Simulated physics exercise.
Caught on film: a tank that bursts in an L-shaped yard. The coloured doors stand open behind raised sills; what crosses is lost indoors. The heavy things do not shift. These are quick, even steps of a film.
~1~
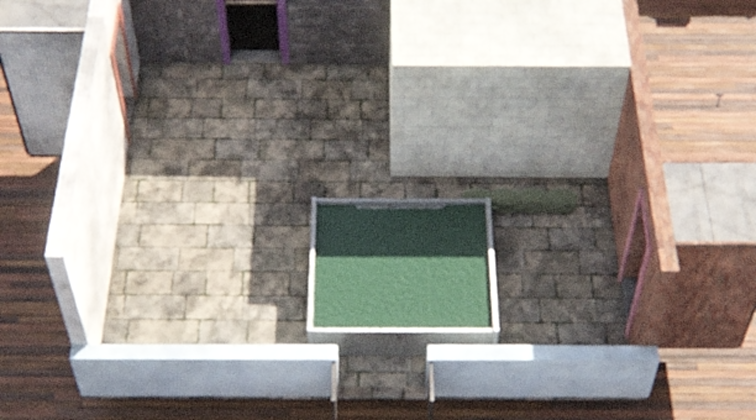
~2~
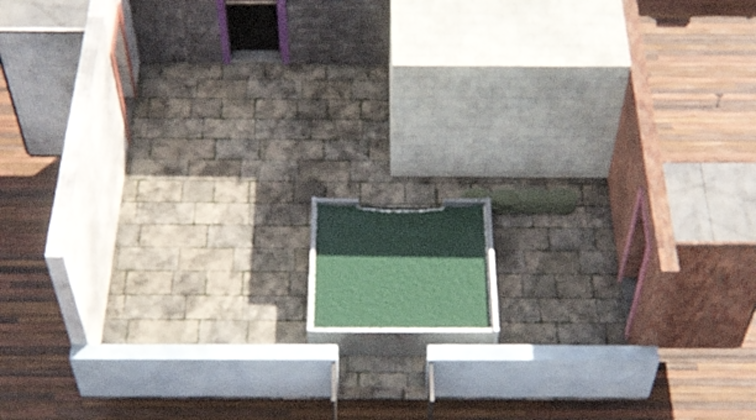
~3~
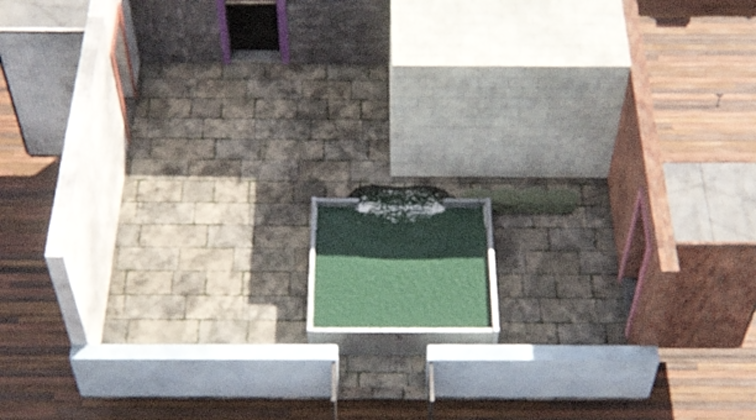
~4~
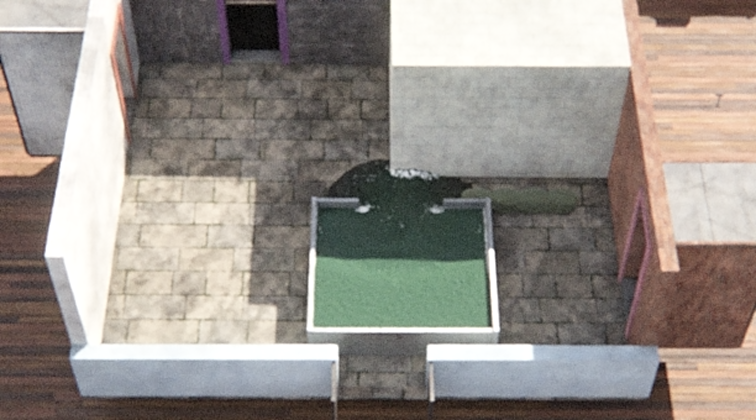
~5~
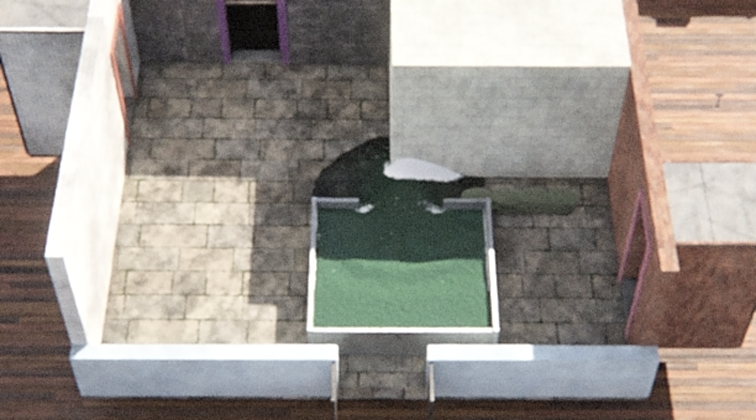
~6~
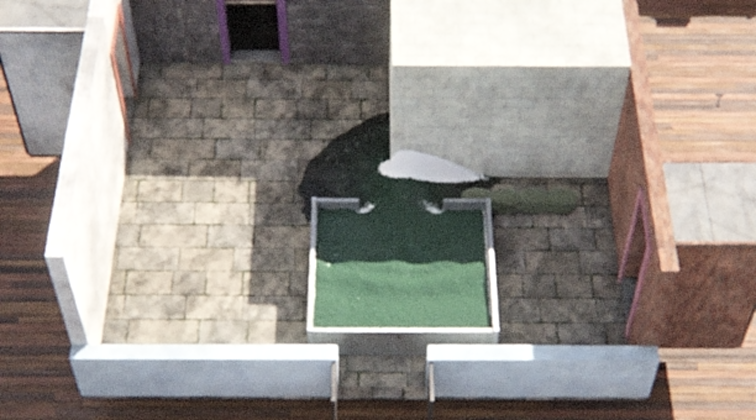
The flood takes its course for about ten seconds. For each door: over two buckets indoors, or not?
The red door takes more than that; the purple door takes more than that; the pink door stays under that.
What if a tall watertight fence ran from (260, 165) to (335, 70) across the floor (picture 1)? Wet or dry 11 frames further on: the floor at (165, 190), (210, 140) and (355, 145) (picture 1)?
In turn: No water, clear, covered.
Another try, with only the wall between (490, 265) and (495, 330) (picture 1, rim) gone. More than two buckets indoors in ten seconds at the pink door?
Pink lets more in.
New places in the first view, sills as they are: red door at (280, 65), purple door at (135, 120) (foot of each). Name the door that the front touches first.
The red-painted one.
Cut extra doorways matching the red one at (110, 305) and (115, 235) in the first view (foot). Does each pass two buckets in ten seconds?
One after the other: Holds, stays under.
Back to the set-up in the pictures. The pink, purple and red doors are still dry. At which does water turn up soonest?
I say the purple door.
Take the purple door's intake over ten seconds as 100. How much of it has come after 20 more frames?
Near 35 in a hundred.
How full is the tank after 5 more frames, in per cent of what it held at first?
Some 78 per cent.
A moment on, water covers 20 % of the floor; the red door not reached, the purple door not reached, the pink door not reached.
Next, water covers 30 % of the floor; the red door not reached, the purple door under two buckets in, the pink door not reached.
Then, water covers 60 % of the floor; the red door wet at the sill, nothing in, the purple door over two buckets in, the pink door wet at the sill, nothing in.
Later, water covers 75 % of the floor; the red door over two buckets in, the purple door over two buckets in, the pink door wet at the sill, nothing in.
In the end, water covers 95 % of the floor; the red door over two buckets in, the purple door far over two buckets in, the pink door wet at the sill, nothing in.
